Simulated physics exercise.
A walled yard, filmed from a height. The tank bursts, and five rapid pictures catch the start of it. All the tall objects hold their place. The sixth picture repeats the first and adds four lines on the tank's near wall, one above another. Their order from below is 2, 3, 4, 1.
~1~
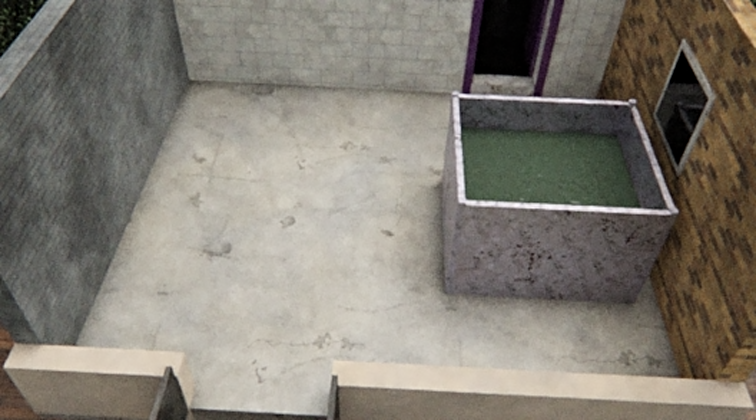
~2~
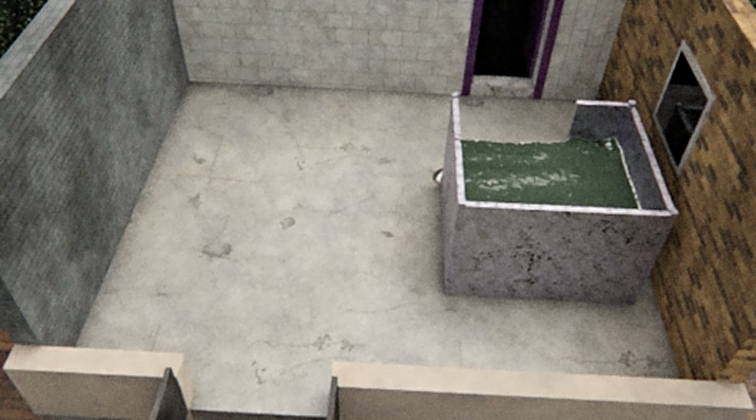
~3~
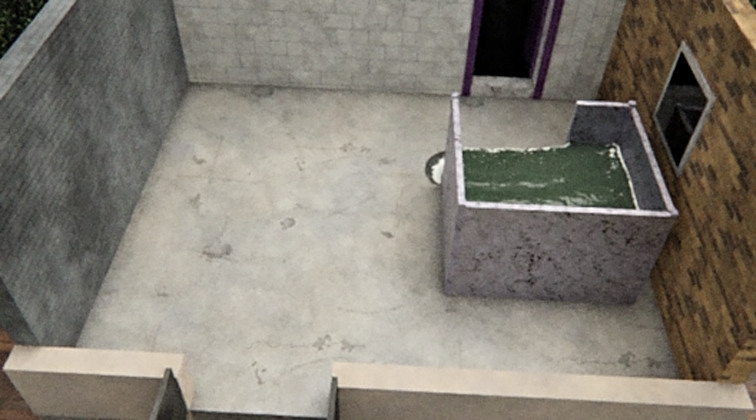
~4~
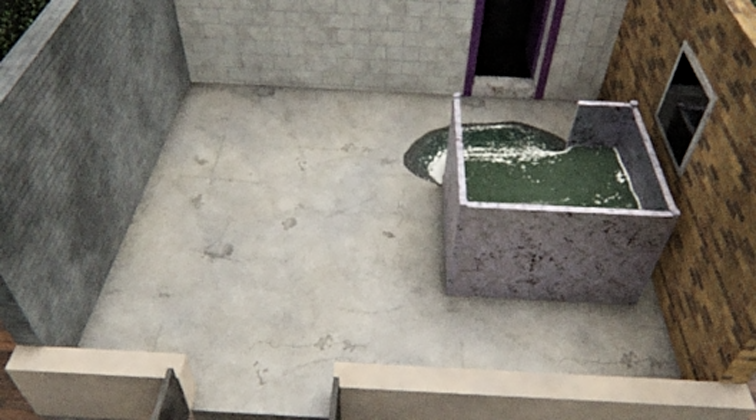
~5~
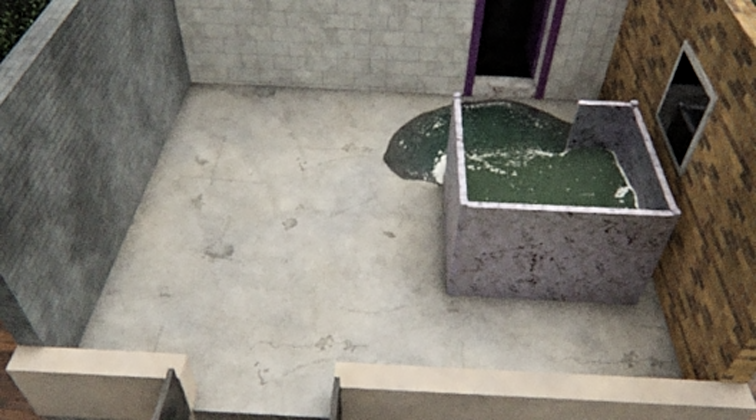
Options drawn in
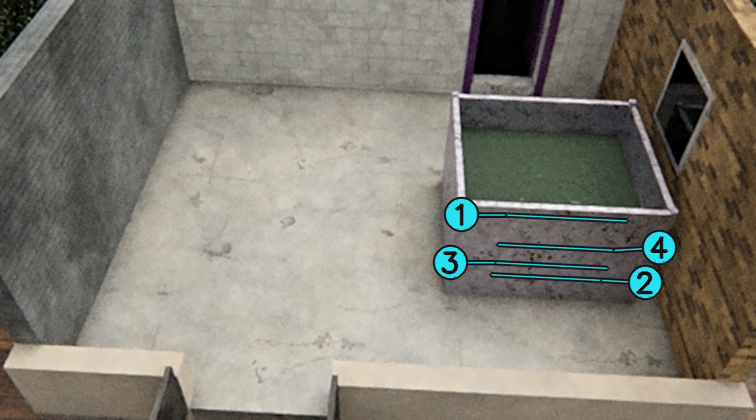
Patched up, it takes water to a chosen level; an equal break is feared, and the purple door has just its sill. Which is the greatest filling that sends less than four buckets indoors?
Level 2 just does it.
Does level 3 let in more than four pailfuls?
Yes.
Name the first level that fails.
Here it is level 3.
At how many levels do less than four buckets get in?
One.
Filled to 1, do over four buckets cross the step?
Yes, it does.
In cyan, 1 at (565, 217); 2 at (546, 277); 3 at (550, 265); 4 at (556, 247); from the bottom up 2, 3, 4, 1.
Choosing 1, dozens of bucketfuls pour in.
Choosing 2, a splash gets over, under a bucket.
Choosing 3, about 10 bucketfuls get in.
Choosing 4, dozens of bucketfuls pour in.
